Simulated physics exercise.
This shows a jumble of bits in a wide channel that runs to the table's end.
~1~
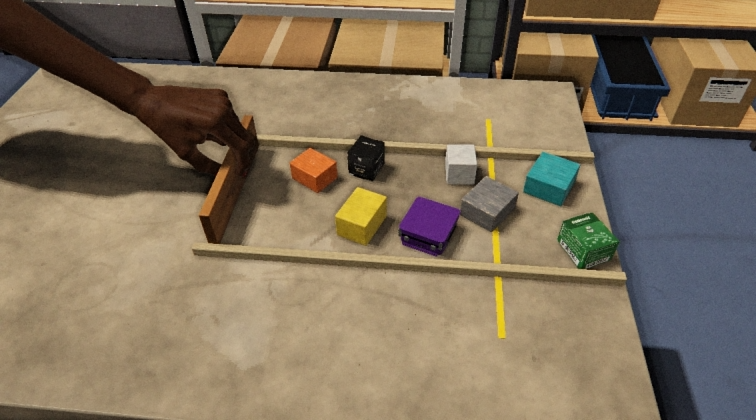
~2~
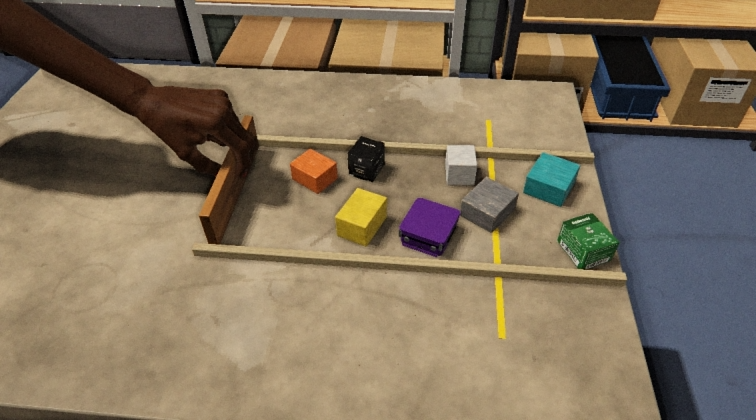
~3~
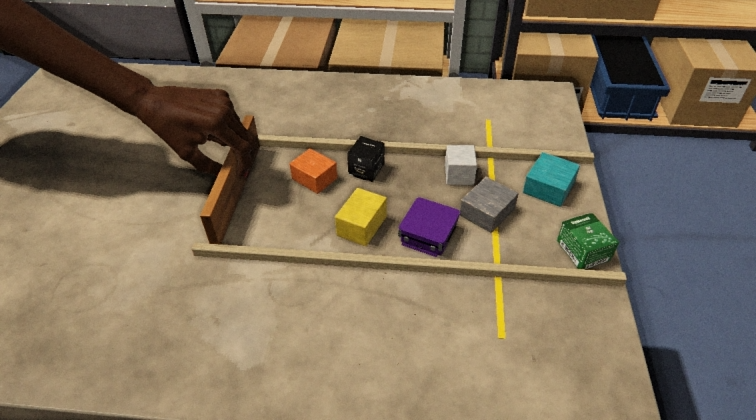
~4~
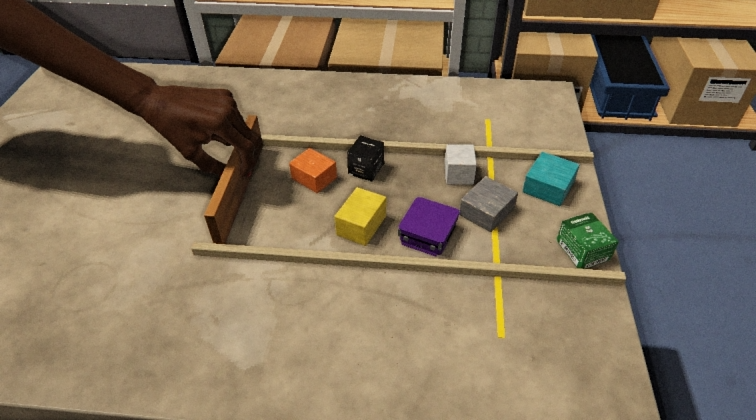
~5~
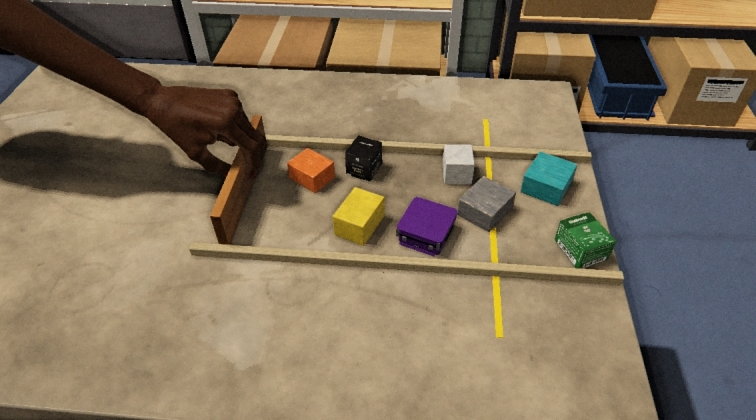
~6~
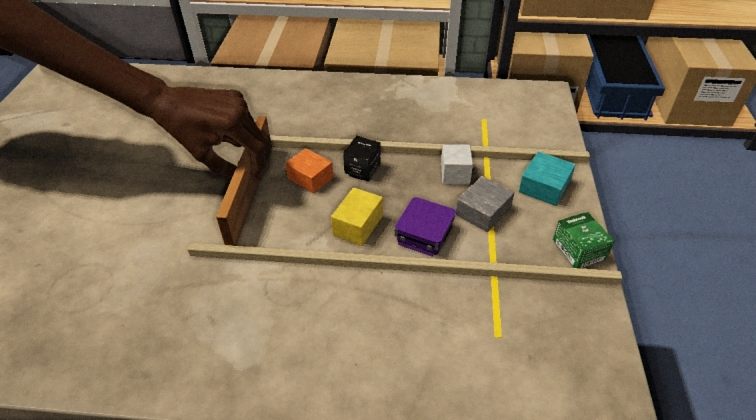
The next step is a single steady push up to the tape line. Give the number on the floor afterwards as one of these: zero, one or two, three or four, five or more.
So the count of drops is nil, nothing goes.
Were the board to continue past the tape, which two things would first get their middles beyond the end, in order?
In order: The green box, the turquoise block.
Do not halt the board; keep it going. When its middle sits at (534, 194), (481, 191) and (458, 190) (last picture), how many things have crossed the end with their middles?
2; 0; 0.
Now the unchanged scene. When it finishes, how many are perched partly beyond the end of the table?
Counting them gives 2.
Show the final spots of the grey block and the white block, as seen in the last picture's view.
First object about (548, 200); second object about (536, 164).
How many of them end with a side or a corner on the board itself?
It touches 3.
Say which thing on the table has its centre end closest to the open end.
I'd say the green box.
A little later, none off yet; green box at rest near (582, 240); turquoise block at rest near (547, 178); grey block at rest near (485, 203).
Next, none off yet; green box at rest near (582, 240); turquoise block at rest near (547, 178); grey block at rest near (487, 202).
Later still, none off yet; green box at rest near (582, 240); turquoise block moving near (550, 176); grey block shifted about its own width near (513, 197).
When it is over, the number that fall off is zero.
